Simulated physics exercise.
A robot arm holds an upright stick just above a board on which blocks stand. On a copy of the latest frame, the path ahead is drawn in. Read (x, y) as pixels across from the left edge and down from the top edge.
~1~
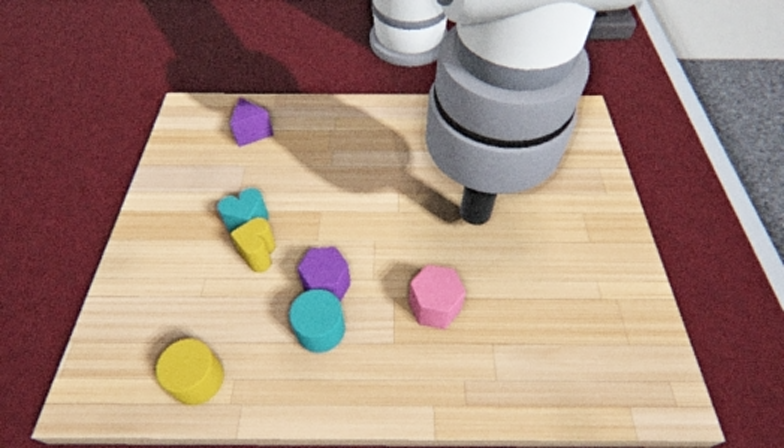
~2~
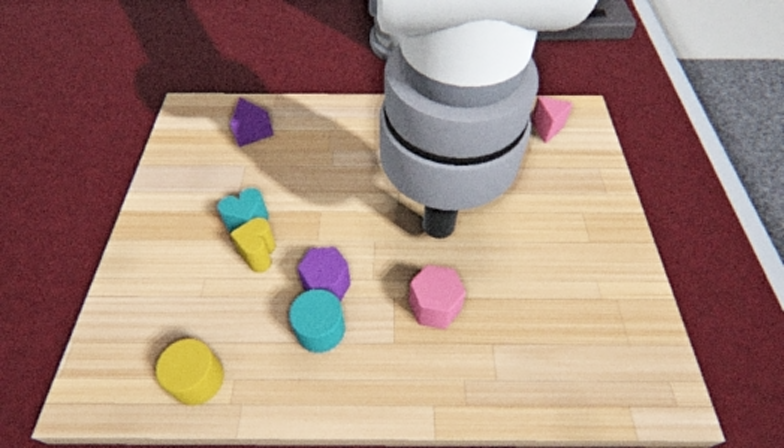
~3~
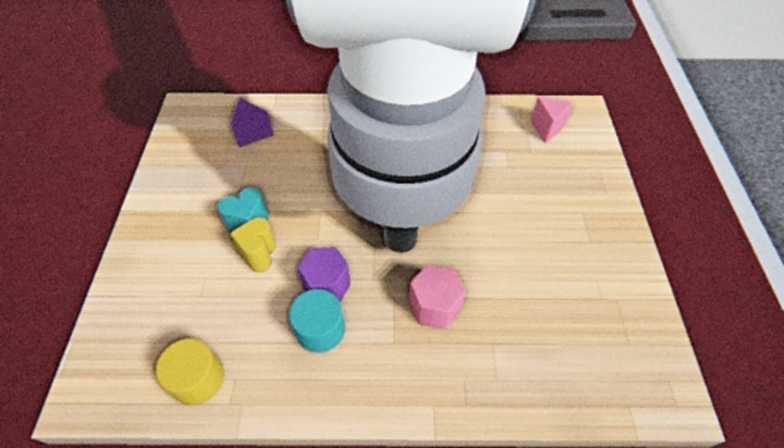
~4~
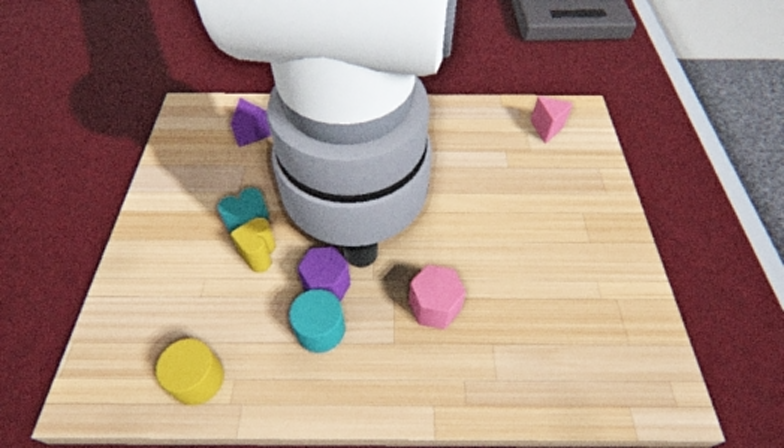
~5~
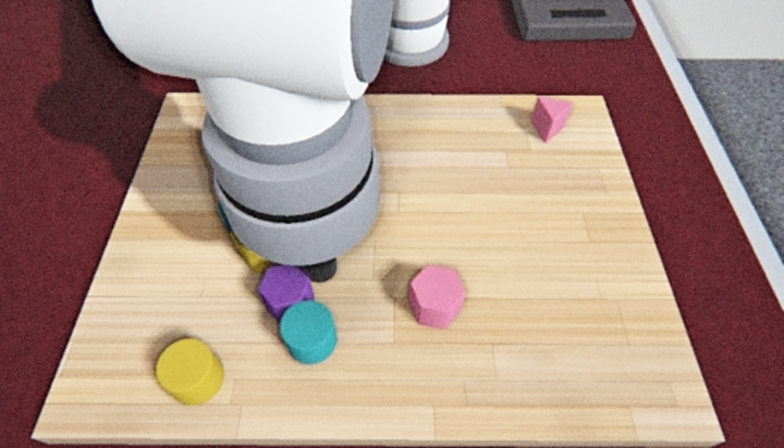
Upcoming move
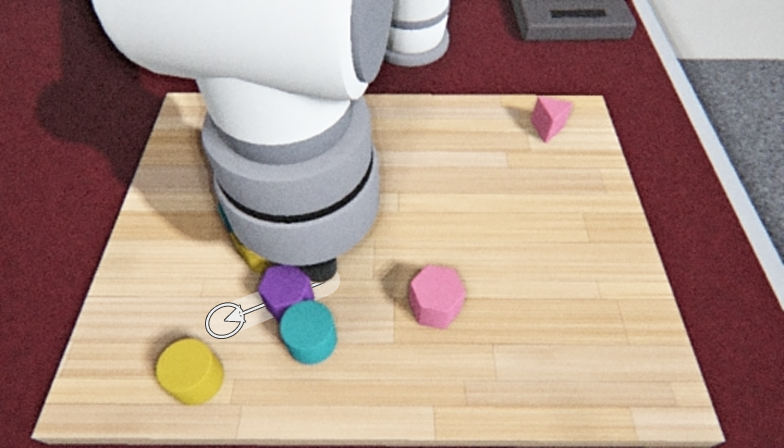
We see a robot arm move its upright stick leftward and slightly toward the viewer over a wooden board of coloured blocks, then push the purple hexagon left and slightly nearer, while the turquoise circular block beside it shifts slightly.
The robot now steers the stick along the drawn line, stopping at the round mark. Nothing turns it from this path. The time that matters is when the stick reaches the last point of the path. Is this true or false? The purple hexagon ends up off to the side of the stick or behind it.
The statement is incorrect.
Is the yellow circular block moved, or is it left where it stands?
Here the yellow circular block moves off its spot.
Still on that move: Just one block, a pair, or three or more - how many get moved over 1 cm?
It shifts two blocks.
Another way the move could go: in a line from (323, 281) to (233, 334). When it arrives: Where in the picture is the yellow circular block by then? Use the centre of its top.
Located at (154, 388).
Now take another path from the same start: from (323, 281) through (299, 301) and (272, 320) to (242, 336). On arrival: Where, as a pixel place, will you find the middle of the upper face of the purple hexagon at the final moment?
Its top face will be centred at roughly (187, 332).
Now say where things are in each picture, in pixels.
The first picture shows lower end of the stick at (475, 213), tops of blocks, yellow circular block at (183, 364), purple hexagon at (323, 266), turquoise circular block at (316, 312).
The second picture shows stick at (439, 226), blocks as before.
The third picture shows stick at (401, 240), blocks as before.
The fourth picture shows stick at (361, 254), blocks as before.
The fifth picture shows stick at (320, 268), yellow circular block at (183, 364), purple hexagon at (284, 283), turquoise circular block at (306, 324).
The drawn path runs straight from (323, 281) to (225, 320).
On the path given first. Halfway along, stick at (269, 288); purple hexagon at (231, 309), turned 15° anticlockwise.
At the end, stick at (217, 309); yellow circular block at (160, 390); purple hexagon at (179, 337), turned 30° anticlockwise; turquoise circular block not moved.
